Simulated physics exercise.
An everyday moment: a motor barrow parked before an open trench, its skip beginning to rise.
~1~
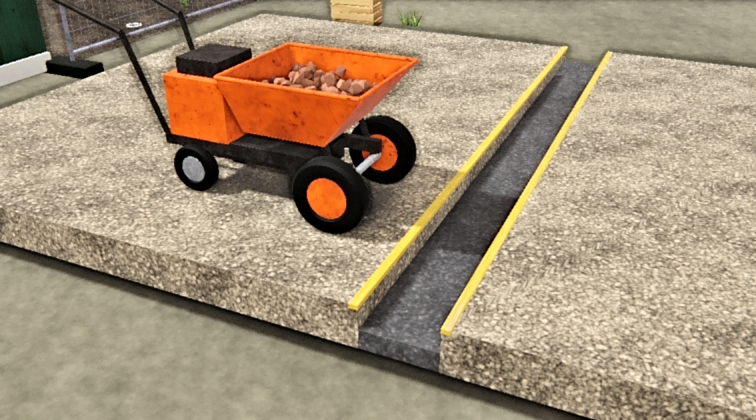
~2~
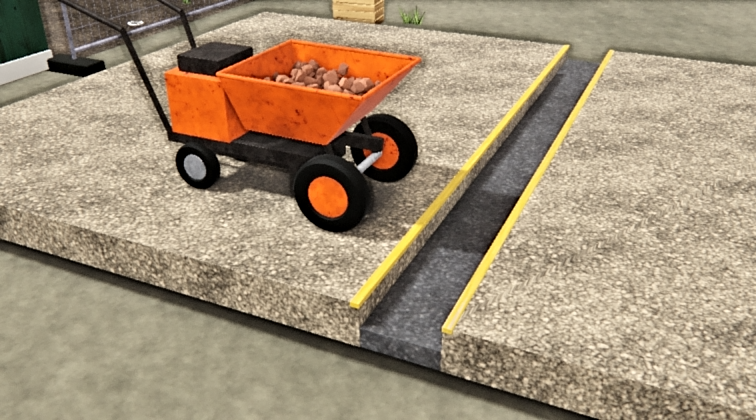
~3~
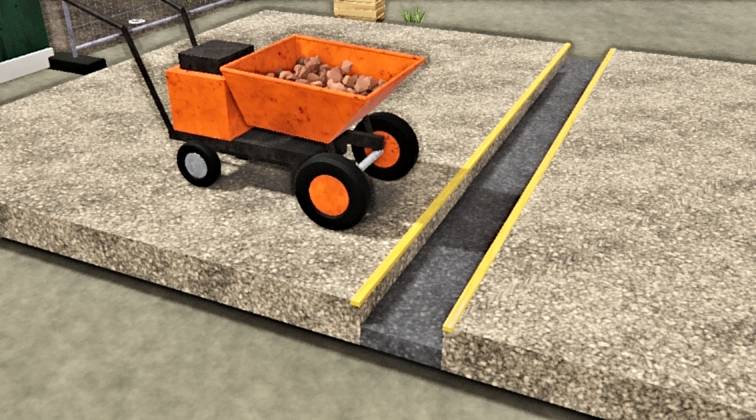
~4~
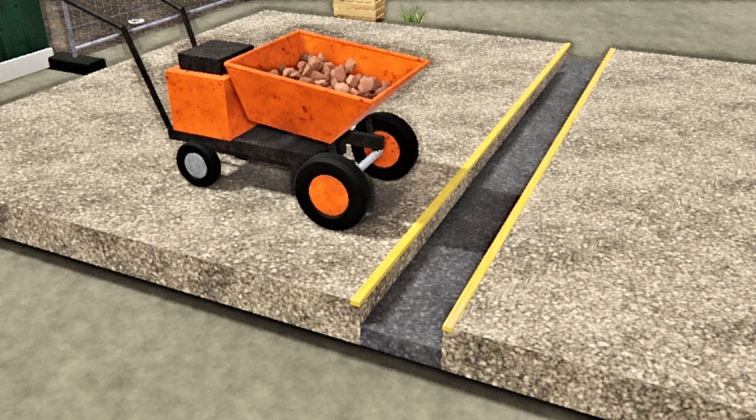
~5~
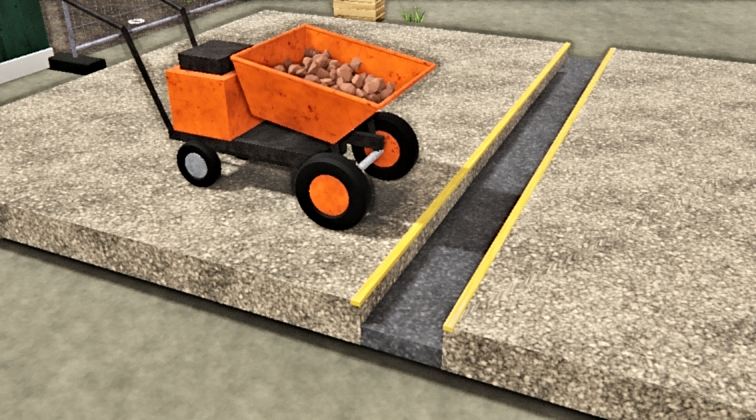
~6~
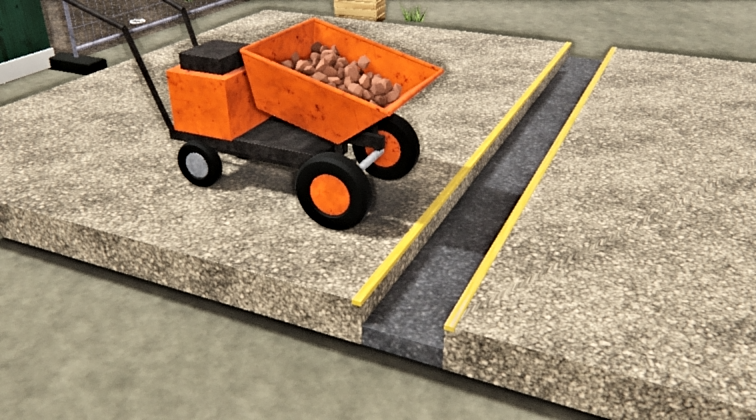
On a pebbly raised slab beside a narrow, yellow-edged trench, an orange motor barrow loaded with reddish-brown rubble stays parked while its skip, level at first, gradually tilts forward to the right, its back end rising.
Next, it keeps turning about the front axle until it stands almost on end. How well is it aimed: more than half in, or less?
The trench ends with more than half of it.
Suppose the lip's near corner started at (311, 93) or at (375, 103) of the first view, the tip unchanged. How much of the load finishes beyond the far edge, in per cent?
About 0 and 40 per cent.
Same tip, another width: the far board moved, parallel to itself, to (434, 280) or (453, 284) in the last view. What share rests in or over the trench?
About 20 and 50 per cent.
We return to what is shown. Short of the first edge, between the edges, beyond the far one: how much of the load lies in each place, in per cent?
Short: 0 %, between: 80 %, beyond: 20 %.
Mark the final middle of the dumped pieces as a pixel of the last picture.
Close to (482, 233).
Just after the last frame, skip tipped steeply; every one in the skip.
A moment on, skip tipped steeply; the larger part in the skip; about a tenth in or heaped over the trench.
Further on, skip tipped right over; about a tenth in the skip; roughly two thirds in or heaped over the trench; roughly a quarter beyond it.
When it is over, skip tipped right over; the larger part in or heaped over the trench; roughly a quarter beyond it.
